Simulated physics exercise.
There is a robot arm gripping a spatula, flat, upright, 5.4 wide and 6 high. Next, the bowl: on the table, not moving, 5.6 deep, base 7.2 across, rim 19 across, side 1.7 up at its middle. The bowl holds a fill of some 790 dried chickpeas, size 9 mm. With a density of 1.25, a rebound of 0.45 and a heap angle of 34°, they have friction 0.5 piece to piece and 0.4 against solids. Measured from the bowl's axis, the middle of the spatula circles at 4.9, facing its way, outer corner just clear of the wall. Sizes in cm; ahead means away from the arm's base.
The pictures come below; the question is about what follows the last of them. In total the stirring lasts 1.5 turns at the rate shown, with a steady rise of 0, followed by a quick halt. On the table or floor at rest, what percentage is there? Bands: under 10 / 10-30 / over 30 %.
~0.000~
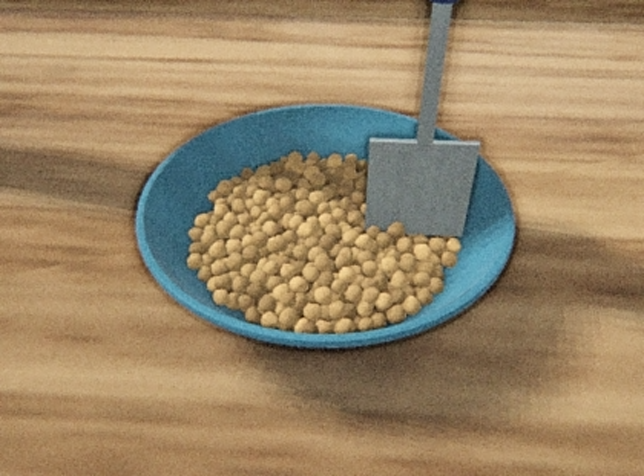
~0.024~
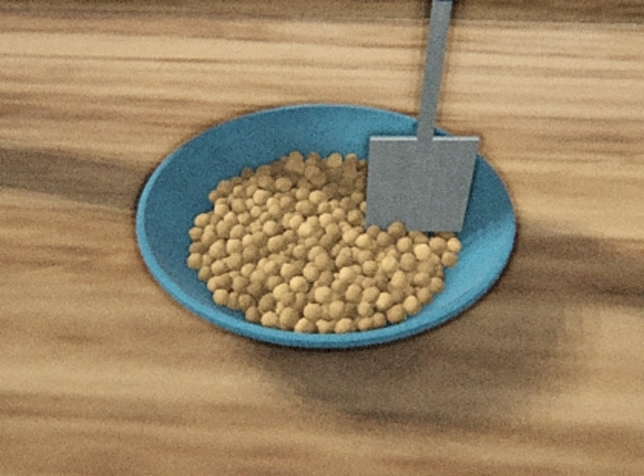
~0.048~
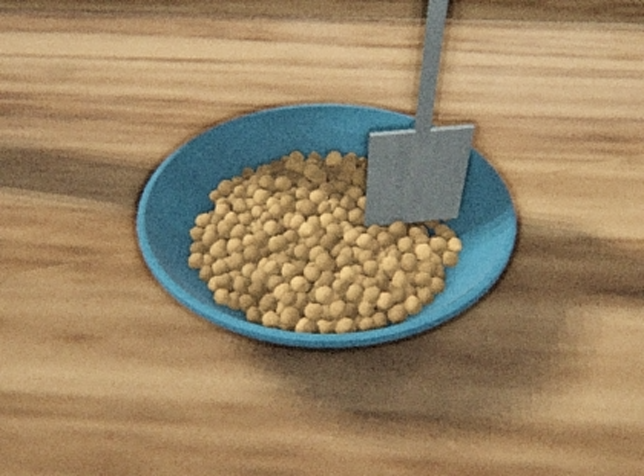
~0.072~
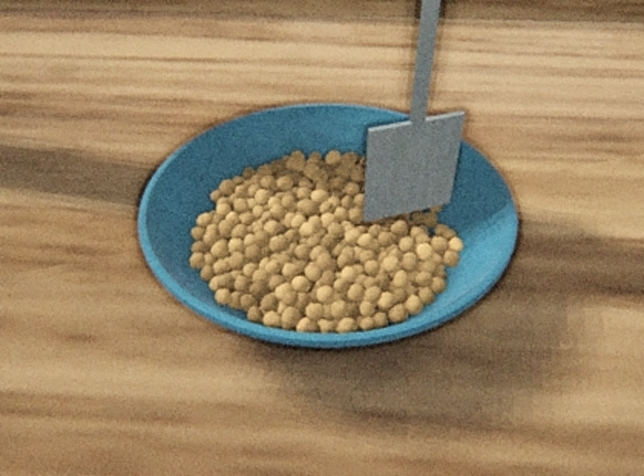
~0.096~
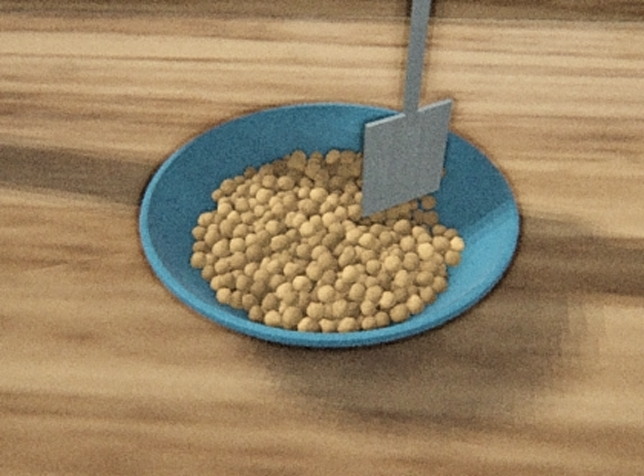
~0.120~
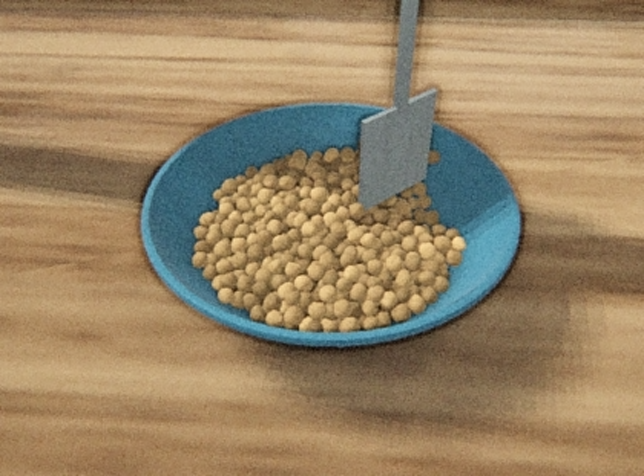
10-30 %.
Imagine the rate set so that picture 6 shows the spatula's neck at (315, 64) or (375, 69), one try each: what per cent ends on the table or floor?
Some 40 and 30 %.
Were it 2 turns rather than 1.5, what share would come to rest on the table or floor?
I'd expect some 25 per cent.
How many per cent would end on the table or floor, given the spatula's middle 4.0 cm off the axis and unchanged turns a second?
Then about 20 per cent.
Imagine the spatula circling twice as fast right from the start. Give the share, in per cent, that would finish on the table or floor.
35 %.
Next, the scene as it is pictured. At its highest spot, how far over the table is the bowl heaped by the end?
Roughly 6.0 centimetres.
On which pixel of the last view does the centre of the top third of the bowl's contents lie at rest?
The centre sits around (275, 253) in the last picture.
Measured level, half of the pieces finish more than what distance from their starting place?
Around 3 cm.
After 0.57 s, 238° round, highest piece 9 above the table; 754 in the bowl, 27 on the table or floor, 13 in flight or on the tool.
After 1.02 s, 74° round, highest piece 7 above the table; 662 in the bowl, 123 on the table or floor, 9 in flight or on the tool.
After 1.45 s, 180° round, highest piece 6 above the table; 637 in the bowl, 156 on the table or floor, 1 in flight or on the tool.
After 2.15 s, 180° round, highest piece 6 above the table; 637 in the bowl, 157 on the table or floor.
In the end, 637 in the bowl, 157 on the table or floor. That is 20 % on the table or floor.
